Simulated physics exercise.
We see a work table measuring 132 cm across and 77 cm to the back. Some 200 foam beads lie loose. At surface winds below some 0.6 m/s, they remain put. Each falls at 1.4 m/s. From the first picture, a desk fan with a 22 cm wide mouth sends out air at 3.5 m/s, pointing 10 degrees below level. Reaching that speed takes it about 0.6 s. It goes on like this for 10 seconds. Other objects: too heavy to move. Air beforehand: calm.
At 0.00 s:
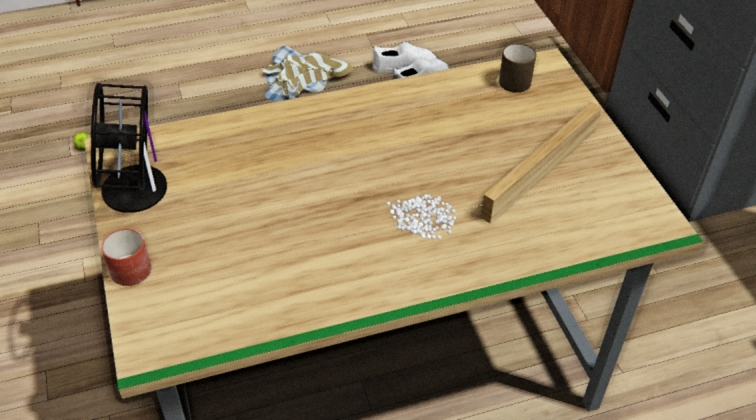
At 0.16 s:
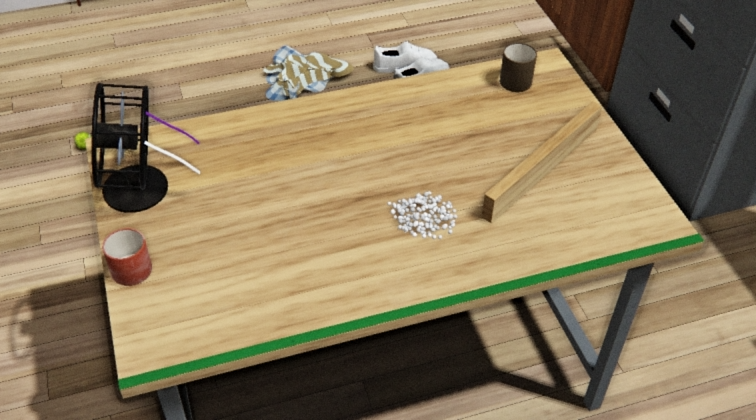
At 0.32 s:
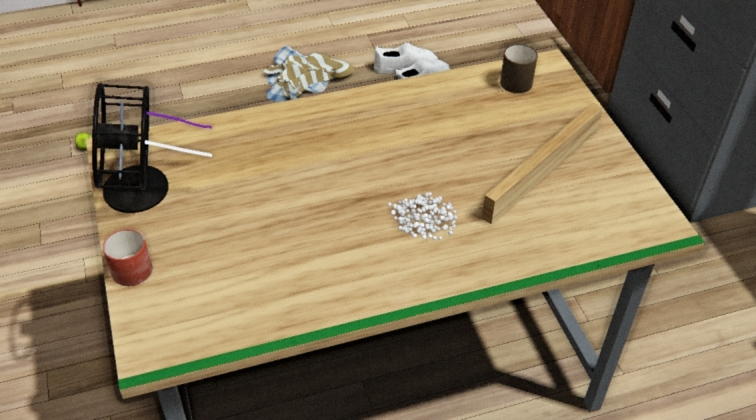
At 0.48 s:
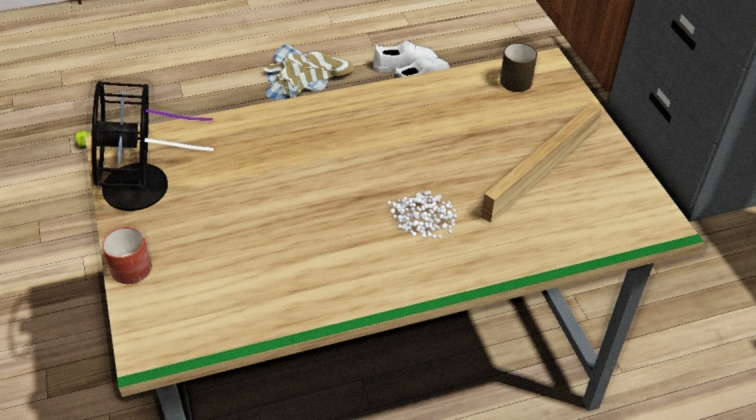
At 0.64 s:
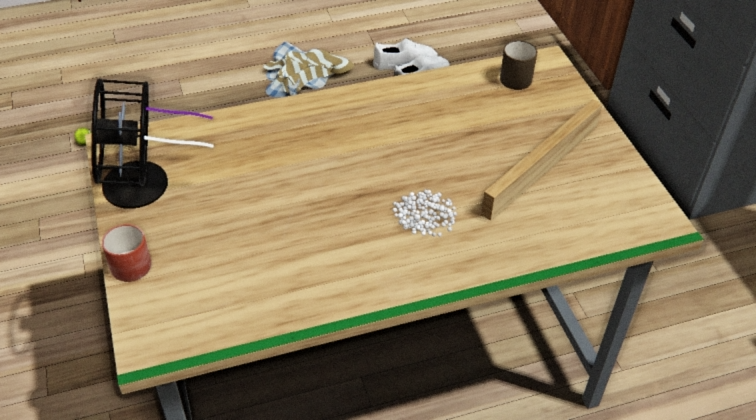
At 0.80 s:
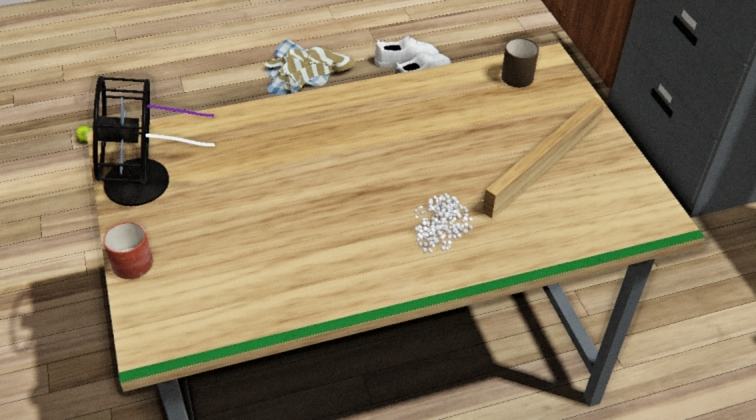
At first, a small pile of white foam beads sits on a wooden table between a black desk fan and a board, while the fan's ribbons hang down. The ribbons then lift and stream out toward the right, with the beads still in place. Finally, the beads shift slightly right, loosening toward the board.
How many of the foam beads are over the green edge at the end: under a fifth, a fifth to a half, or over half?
Most finish beyond the green edge.
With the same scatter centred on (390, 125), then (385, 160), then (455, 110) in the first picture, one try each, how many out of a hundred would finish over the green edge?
Going through the three spots in order, you'd get 0 percent, 0 percent and 0 percent.
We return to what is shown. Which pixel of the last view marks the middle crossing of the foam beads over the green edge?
At about (526, 282).
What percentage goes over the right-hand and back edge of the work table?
Roughly 0 per cent at the right-hand edge and 0 per cent at the back edge.
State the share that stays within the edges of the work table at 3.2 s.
Share at that time: Some 0 %.
After 2.0 s, 100 % are over the green edge; 100 % have settled or left.
After 3.2 s, 100 % are over the green edge; 100 % have settled or left.
After 5.5 s, 100 % are over the green edge; 100 % have settled or left.
After 10.0 s, at the end, 100 % are over the green edge.
